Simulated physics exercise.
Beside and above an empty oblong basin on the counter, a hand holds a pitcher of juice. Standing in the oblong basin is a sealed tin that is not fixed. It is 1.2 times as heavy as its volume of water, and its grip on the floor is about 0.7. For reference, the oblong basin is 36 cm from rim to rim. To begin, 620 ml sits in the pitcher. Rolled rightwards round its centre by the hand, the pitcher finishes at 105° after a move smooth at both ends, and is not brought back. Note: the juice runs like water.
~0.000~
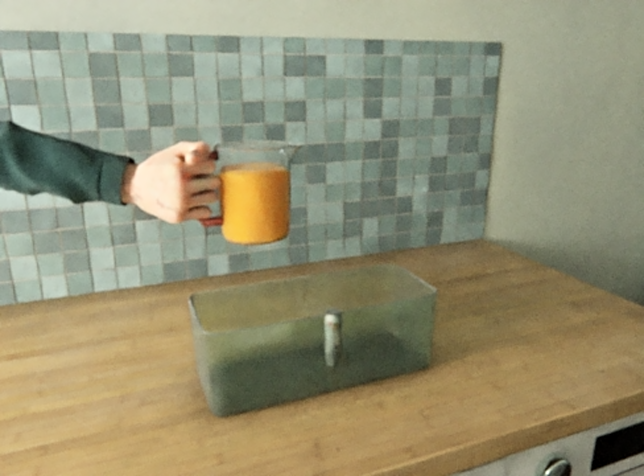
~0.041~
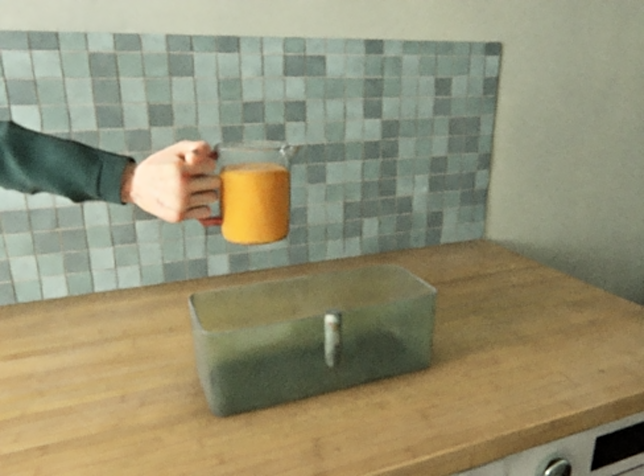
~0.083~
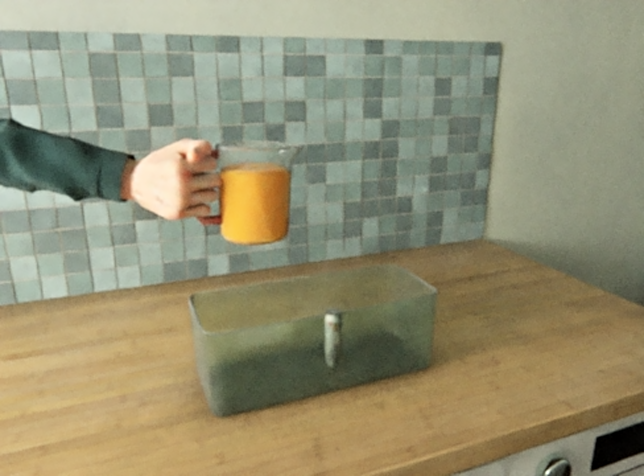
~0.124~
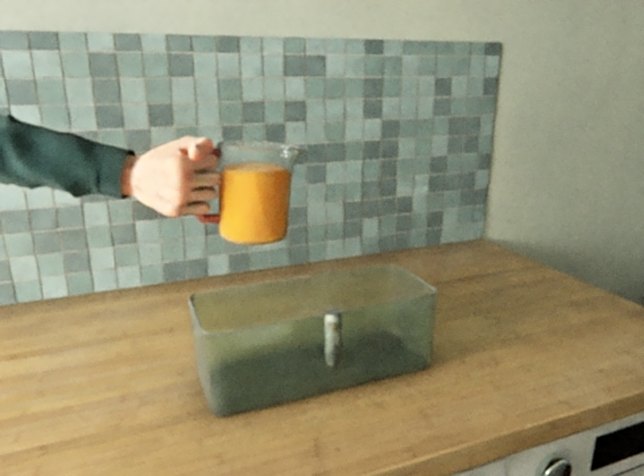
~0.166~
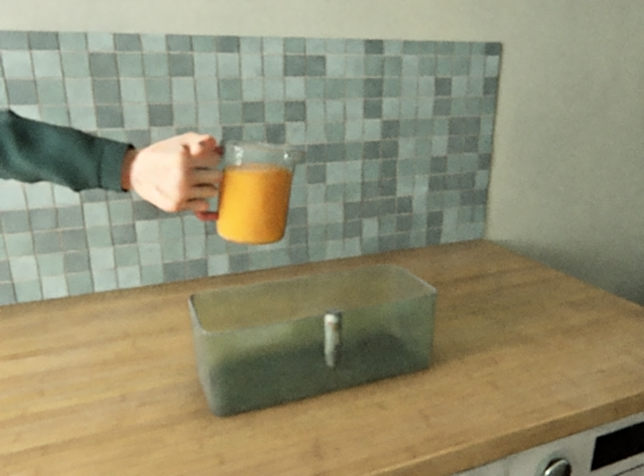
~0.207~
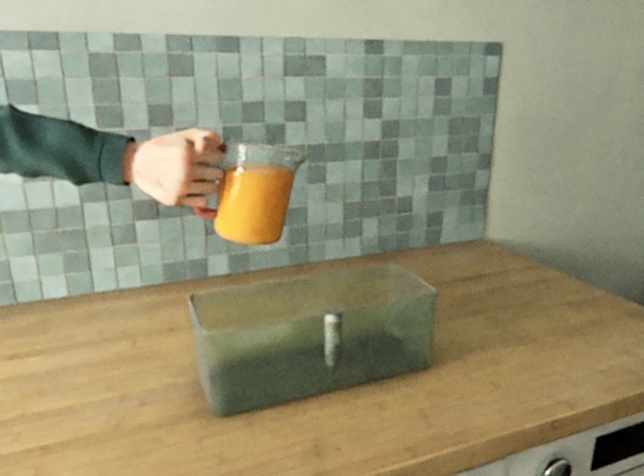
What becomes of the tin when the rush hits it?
It does not tilt over.
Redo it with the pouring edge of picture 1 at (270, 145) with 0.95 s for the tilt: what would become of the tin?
After that, the tin overturns.
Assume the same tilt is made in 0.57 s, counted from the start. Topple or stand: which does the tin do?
Result: Tin upright.
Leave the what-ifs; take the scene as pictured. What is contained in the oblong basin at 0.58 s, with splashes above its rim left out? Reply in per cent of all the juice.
Some 1 per cent.
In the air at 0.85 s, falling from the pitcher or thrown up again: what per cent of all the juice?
Around 26 per cent of the liquid is in flight.
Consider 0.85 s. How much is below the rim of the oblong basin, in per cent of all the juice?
Roughly 44 percent of it.
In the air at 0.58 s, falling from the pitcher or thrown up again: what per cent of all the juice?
Estimate: About 14 % of all of it.
After 0.58 s the tilt is 70° and 86 per cent is still to pour; the tin stands where it began.
After 0.85 s the tilt is 102° and 31 per cent is still to pour; the tin stands where it began.
After 1.14 s the tilt is 105° and 3 per cent is still to pour; the tin stands where it began.
After 1.45 s the tilt is 105° and 0 per cent is still to pour; the tin stands where it began.
In the end the tin stands where it began.
